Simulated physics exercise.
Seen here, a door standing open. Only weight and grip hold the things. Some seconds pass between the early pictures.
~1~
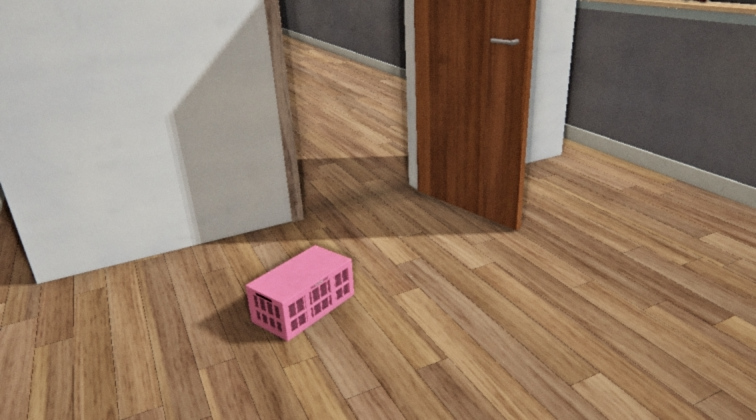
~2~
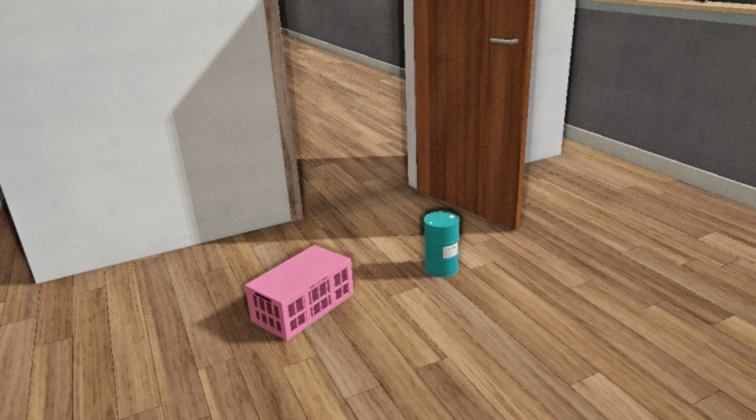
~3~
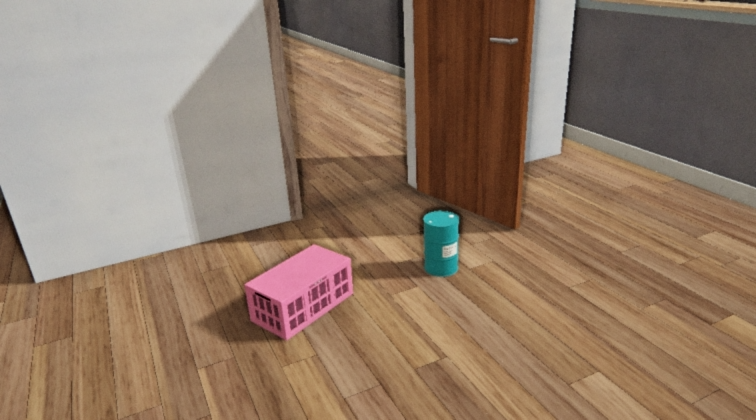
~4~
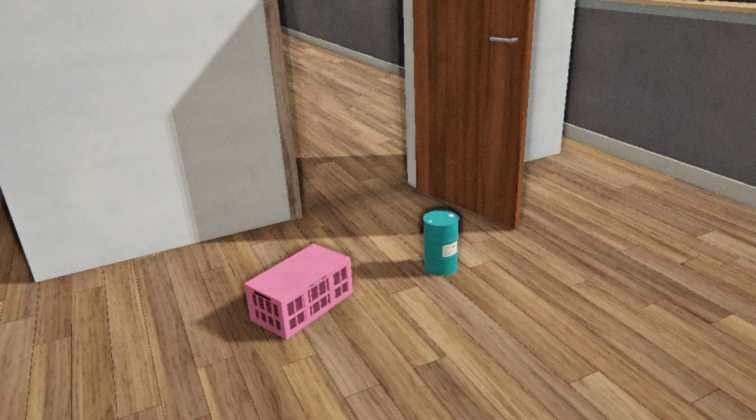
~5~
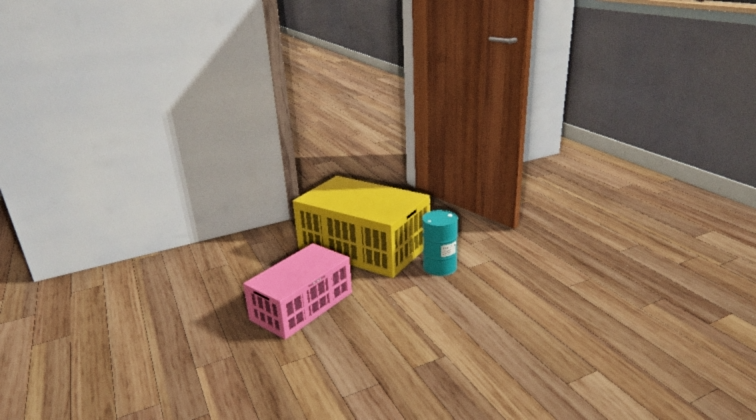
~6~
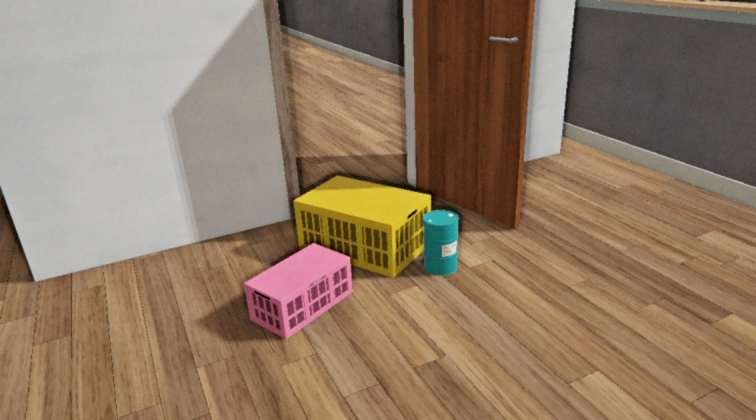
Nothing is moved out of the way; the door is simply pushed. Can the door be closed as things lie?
Here the door is blocked.
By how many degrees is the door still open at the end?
About 65°.
Then, 0.60 s after the last picture, door 93° open.
Then, 1.00 s after the last picture, door 78° open.
At rest, door 67° open; all 3 in place. Seen from the same camera at the end, yellow chest near (363, 223).
